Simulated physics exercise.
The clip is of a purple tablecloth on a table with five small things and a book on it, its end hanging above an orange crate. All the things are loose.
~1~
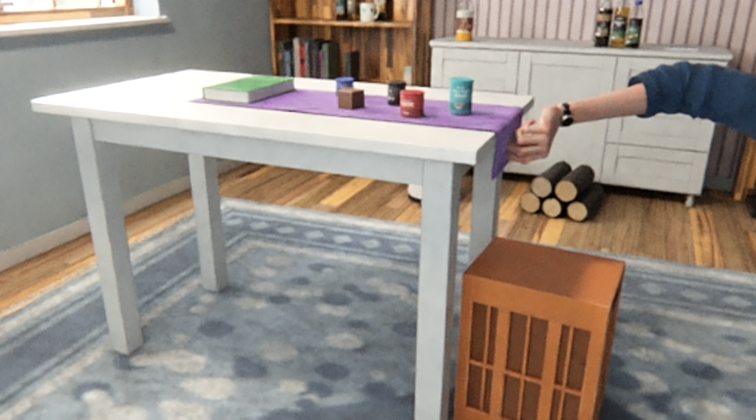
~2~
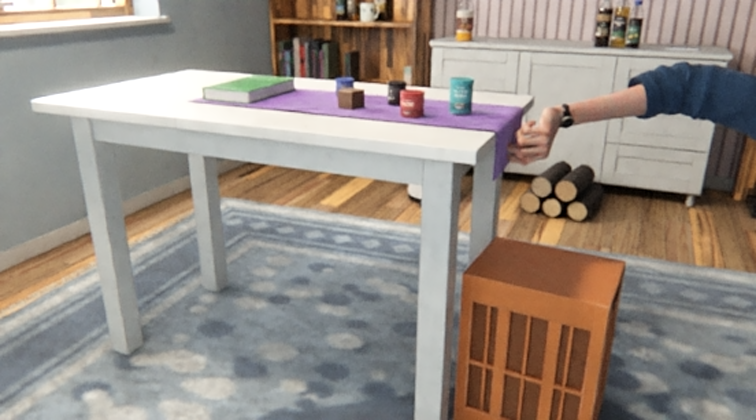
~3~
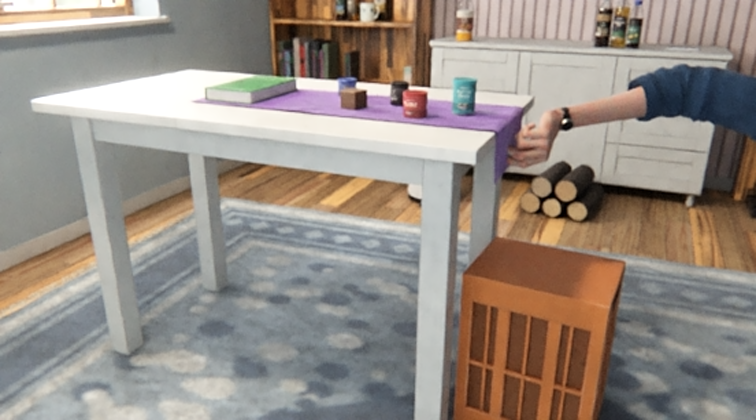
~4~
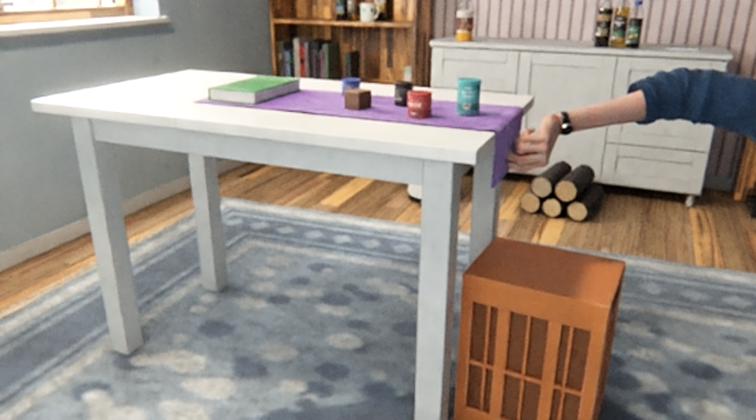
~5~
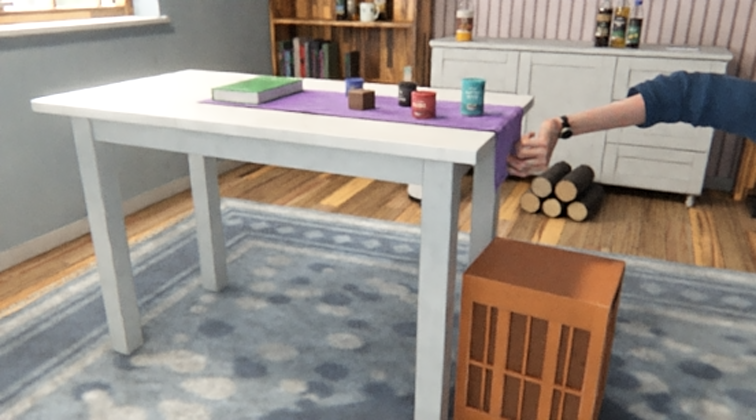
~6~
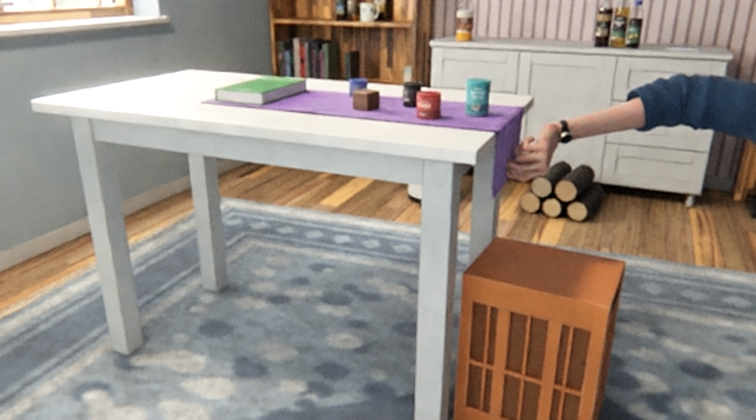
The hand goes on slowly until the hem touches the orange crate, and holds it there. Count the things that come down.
The table loses two.
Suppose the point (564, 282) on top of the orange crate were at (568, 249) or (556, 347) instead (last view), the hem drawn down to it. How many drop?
The count: 1 and 4.
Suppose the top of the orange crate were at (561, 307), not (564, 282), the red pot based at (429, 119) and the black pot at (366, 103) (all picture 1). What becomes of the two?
The red pot falls; the black pot keeps its place on top.
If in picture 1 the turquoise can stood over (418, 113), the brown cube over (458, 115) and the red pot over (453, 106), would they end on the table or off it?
The turquoise can comes down; the brown cube goes over; the red pot goes over.
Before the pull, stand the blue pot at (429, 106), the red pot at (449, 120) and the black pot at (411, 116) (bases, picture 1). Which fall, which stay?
The blue pot tumbles off, the red pot goes over, the black pot is carried off.
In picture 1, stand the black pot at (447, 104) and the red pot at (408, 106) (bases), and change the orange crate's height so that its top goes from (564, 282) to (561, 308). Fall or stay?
The black pot falls, the red pot tumbles off.
Early on, hem near (505, 211); all still up.
Midway, hem near (503, 246); turquoise can gone.
Finally, hem on the crate; turquoise can and red pot gone. The count of fallen things is two.
